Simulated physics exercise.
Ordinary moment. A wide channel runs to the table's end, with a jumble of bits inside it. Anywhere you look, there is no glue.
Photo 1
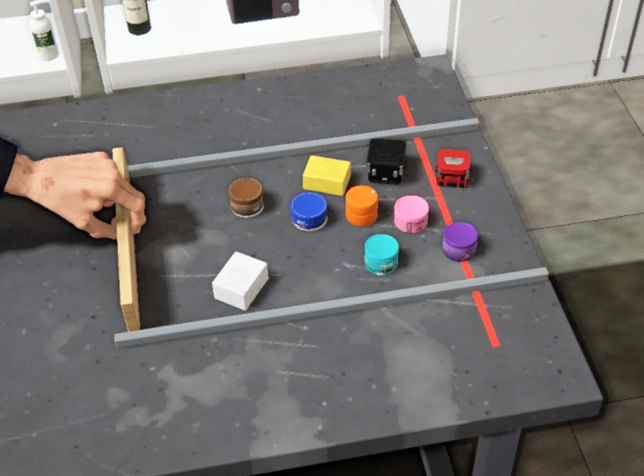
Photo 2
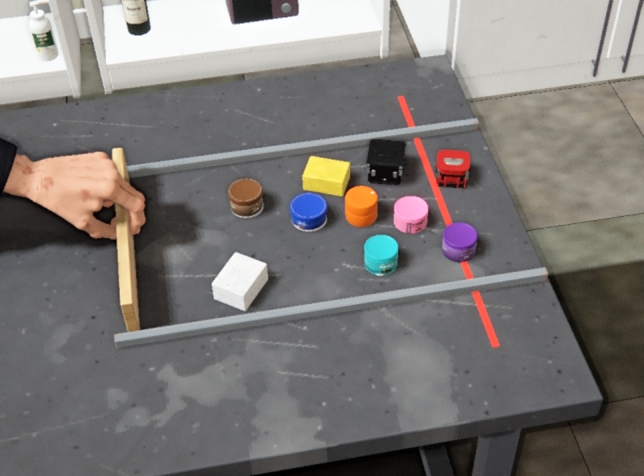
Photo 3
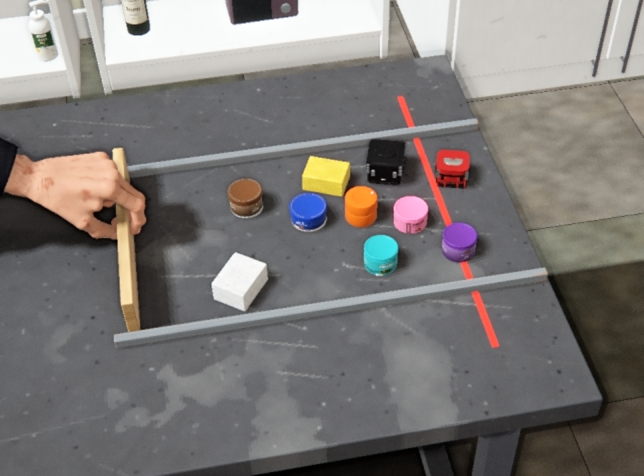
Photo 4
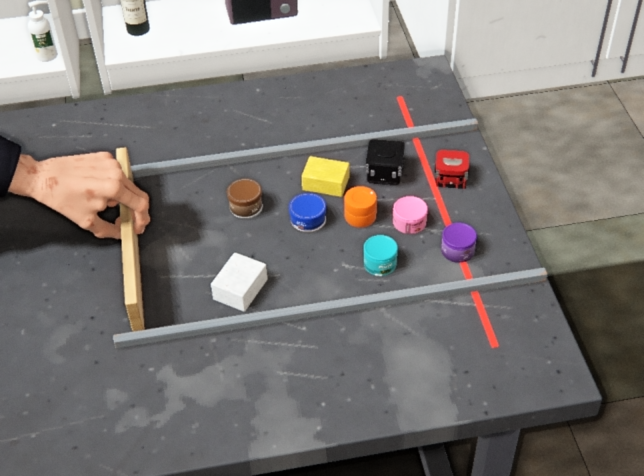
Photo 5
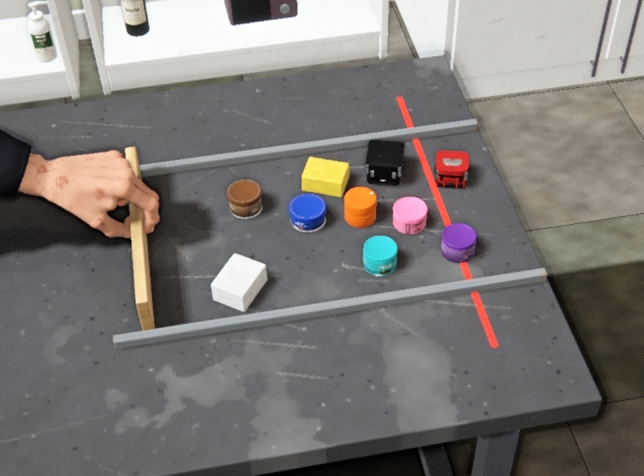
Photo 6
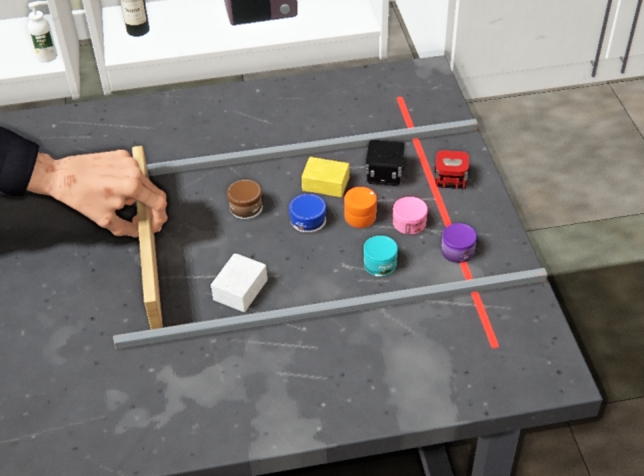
To begin with, a hand holds a wooden board upright at the left end of a channel on a dark table, with colourful tubs and blocks scattered toward a red line. The hand then slides the board a short way right, touching none of the items, which stay where they are.
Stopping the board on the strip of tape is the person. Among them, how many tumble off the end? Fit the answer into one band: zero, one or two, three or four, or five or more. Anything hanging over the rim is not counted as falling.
I would say one or two.
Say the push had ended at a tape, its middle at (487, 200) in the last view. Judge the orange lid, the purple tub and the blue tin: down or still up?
In order, the orange lid goes off the edge, then the purple tub goes off the edge, then the blue tin keeps its spot.
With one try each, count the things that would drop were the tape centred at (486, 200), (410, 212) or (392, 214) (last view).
Try by try, 6, 0 and 0.
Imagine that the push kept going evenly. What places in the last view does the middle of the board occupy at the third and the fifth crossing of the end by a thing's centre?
The first one at (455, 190), the next at (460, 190).
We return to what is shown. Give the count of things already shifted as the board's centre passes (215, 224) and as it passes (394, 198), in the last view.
First 1, then 10.
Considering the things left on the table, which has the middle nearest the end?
The black case finishes nearest.
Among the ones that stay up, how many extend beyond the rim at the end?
Looks like 1 of them.
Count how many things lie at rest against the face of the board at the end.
4 in contact.
Early on, none off yet; red case at rest near (452, 170); purple tub at rest near (459, 243); pink tub at rest near (410, 216).
A while later, none off yet; red case at rest near (452, 170); purple tub at rest near (459, 243); pink tub travelled about its own width near (430, 219).
Finally, the number that fall off is one or two; lost, purple tub and red case.
